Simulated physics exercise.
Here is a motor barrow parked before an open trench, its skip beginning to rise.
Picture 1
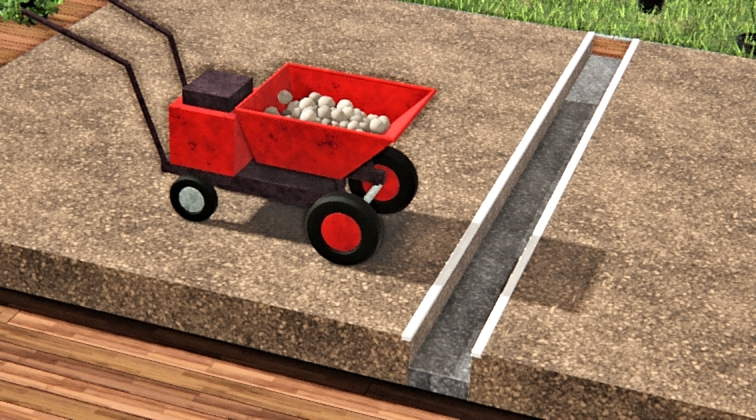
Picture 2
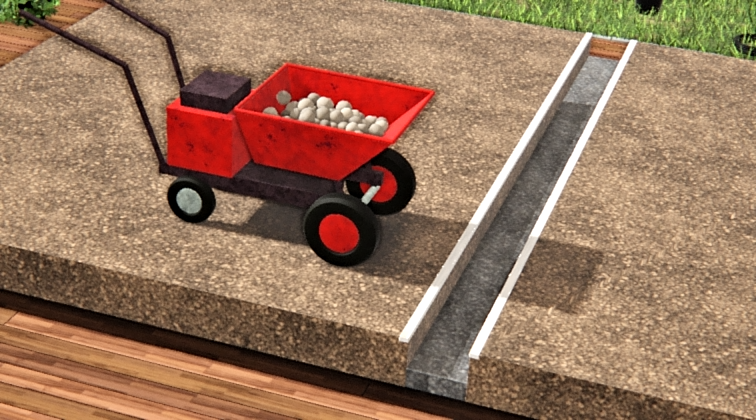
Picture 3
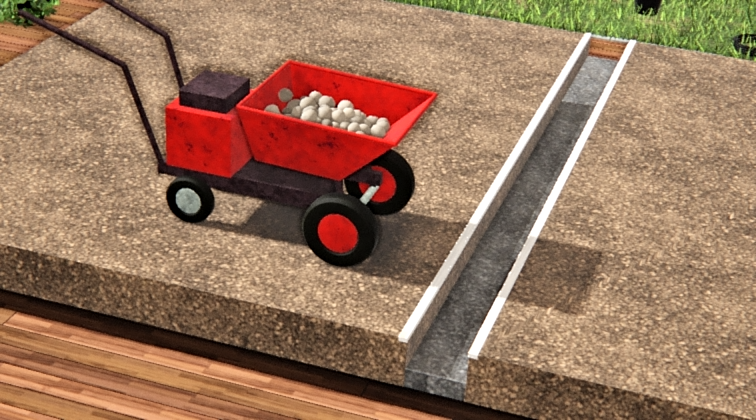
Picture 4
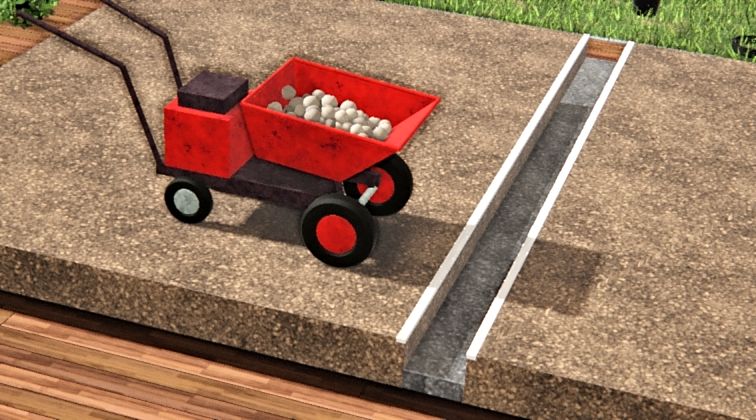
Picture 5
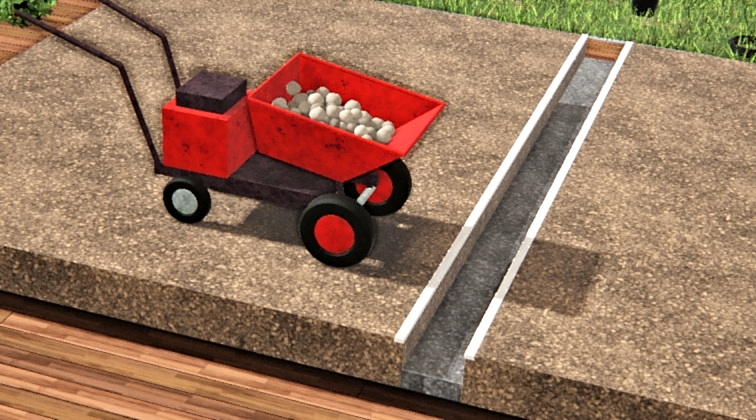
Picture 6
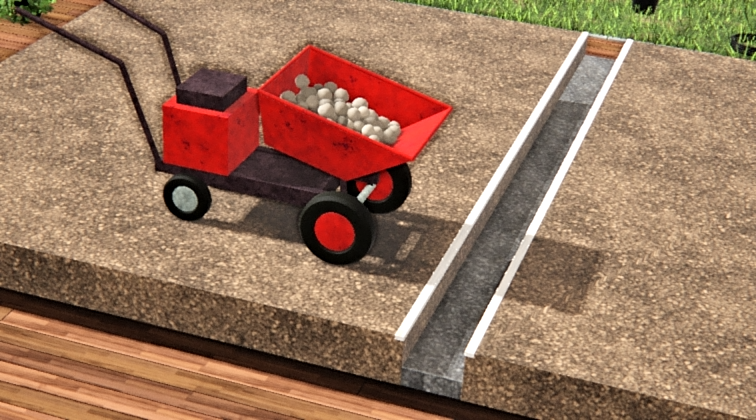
To begin with, a red motor barrow with black handles stands on brown, gritty ground to the left of a narrow, white-edged trench, its skip level and loaded with pale pebbles. The skip then tilts slowly, its back end rising and its lip dipping slightly toward the right, while the pebbles stay inside.
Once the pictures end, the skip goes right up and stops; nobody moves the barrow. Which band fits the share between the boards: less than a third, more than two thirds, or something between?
It catches over two thirds.
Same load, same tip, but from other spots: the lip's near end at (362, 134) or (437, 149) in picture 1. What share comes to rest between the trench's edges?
Near 80 % and 0 %.
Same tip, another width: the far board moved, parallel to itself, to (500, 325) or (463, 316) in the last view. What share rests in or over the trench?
About 100 and 50 per cent.
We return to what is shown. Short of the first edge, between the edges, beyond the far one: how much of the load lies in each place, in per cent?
Short near 0; between near 85; beyond near 5.
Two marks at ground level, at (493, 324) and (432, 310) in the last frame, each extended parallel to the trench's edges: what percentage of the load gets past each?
Roughly 10 per cent, and 80 per cent.
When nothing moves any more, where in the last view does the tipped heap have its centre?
Close to (485, 279).
Soon after the last picture, skip tipped steeply; all in the skip.
A little later, skip tipped right over; most in the skip; about a quarter in or heaped over the trench; a stray few beyond it.
Later still, skip tipped right over; a small part in the skip; most in or heaped over the trench; a small part beyond it.
At rest, skip tipped right over; a small part in the skip; most in or heaped over the trench; a small part beyond it.
